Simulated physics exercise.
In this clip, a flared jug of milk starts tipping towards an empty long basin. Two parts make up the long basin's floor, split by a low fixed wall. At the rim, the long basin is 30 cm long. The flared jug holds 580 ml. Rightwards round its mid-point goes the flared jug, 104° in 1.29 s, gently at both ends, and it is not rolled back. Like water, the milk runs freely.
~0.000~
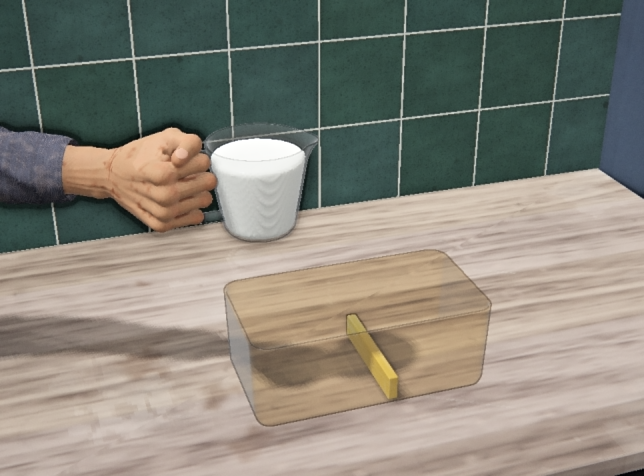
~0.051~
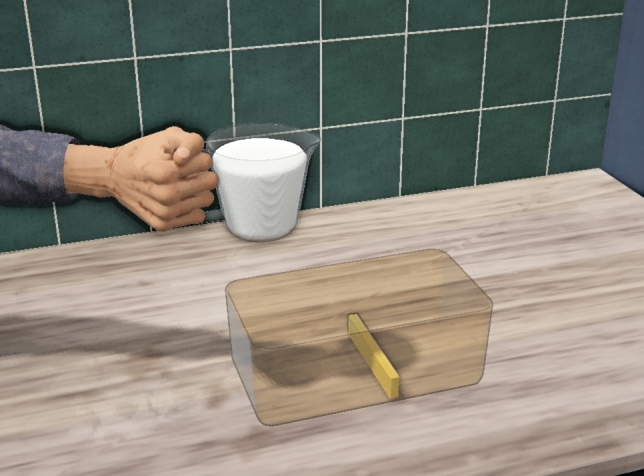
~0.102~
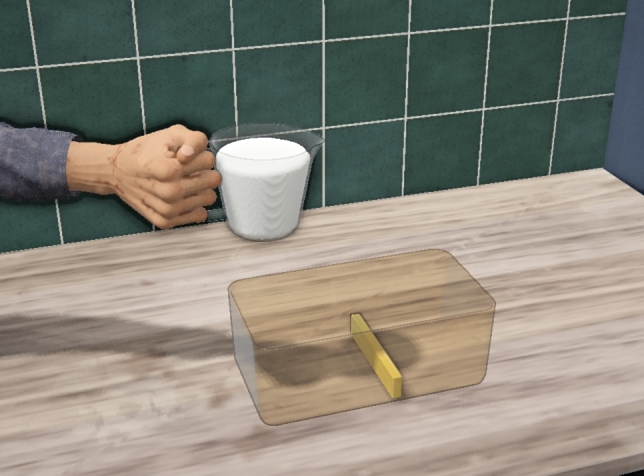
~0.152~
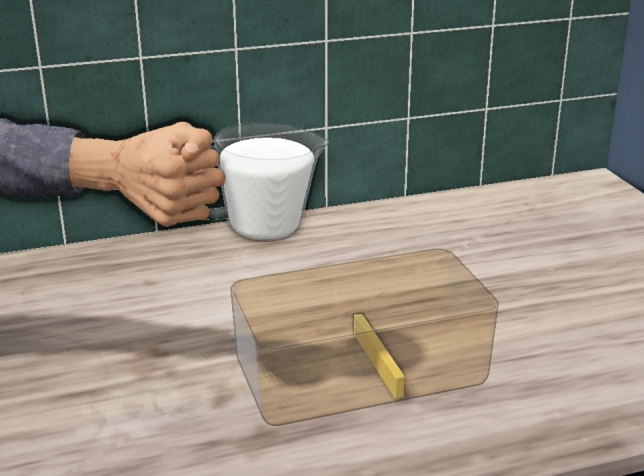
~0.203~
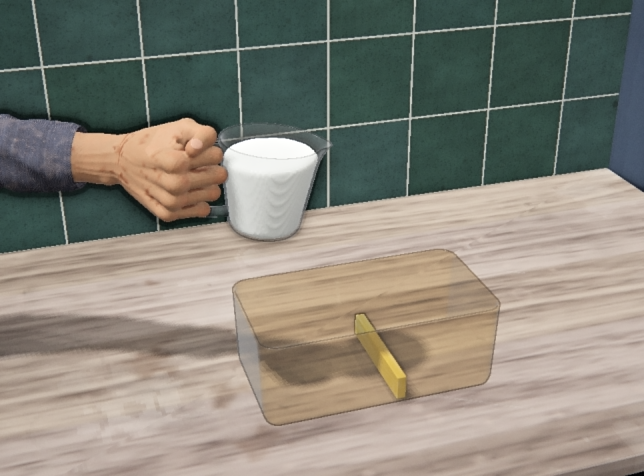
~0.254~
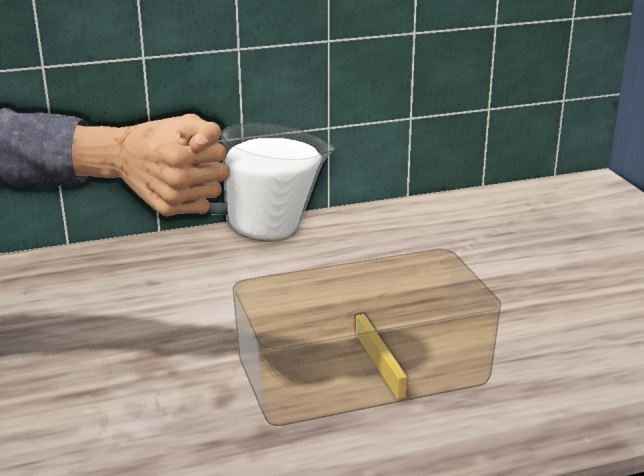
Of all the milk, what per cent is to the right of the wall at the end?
I would say 58 percent.
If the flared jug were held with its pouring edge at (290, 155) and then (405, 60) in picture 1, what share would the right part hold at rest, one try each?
I'd expect close to 10 per cent and then close to 45 per cent.
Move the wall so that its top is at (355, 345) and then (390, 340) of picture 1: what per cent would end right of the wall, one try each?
In turn about 80 and 20 per cent.
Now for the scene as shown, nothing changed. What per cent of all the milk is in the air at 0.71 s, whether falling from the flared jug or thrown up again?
Close to 22 per cent, I'd say.
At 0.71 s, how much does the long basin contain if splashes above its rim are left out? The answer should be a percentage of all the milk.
Roughly 6 percent of it.
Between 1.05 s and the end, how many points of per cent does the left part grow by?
26 %.
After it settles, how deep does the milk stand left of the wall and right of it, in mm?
Left roughly 10 mm; right roughly 18 mm.
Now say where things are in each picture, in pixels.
It leans 0°; its right rim is at (318, 136); the milk meets the walls at (210, 160) and (303, 148); the long basin's rim runs from (237, 317) to (467, 278); the wall's top is at (371, 346), in the first picture.
It leans 0°; its right rim is at (320, 136); the milk meets the walls at (212, 159) and (304, 148), in the second picture.
It leans 2°; its right rim is at (324, 137); the milk meets the walls at (216, 158) and (308, 148), in the third picture.
It leans 4°; its right rim is at (328, 139); the milk meets the walls at (220, 158) and (312, 149), in the fourth picture.
It leans 6°; its right rim is at (331, 142); the milk meets the walls at (223, 158) and (315, 149), in the fifth picture.
It leans 10°; its right rim is at (334, 145); the milk meets the walls at (226, 159) and (319, 149), in the sixth picture.
Then, 0.71 s in, the tilt is 61° and 73 per cent is still to pour, 1 is left of the wall and 5 right of it.
Then, 1.05 s in, the tilt is 96° and 17 per cent is still to pour, 14 is left of the wall and 50 right of it.
Then, 1.41 s in, the tilt is 104° and 0 per cent is still to pour, 39 is left of the wall and 58 right of it.
Then, 1.79 s in, the tilt is 104° and 0 per cent is still to pour, 41 is left of the wall and 58 right of it.
Finally, 41 per cent lies left of the wall, 58 right of it and 1 outside.
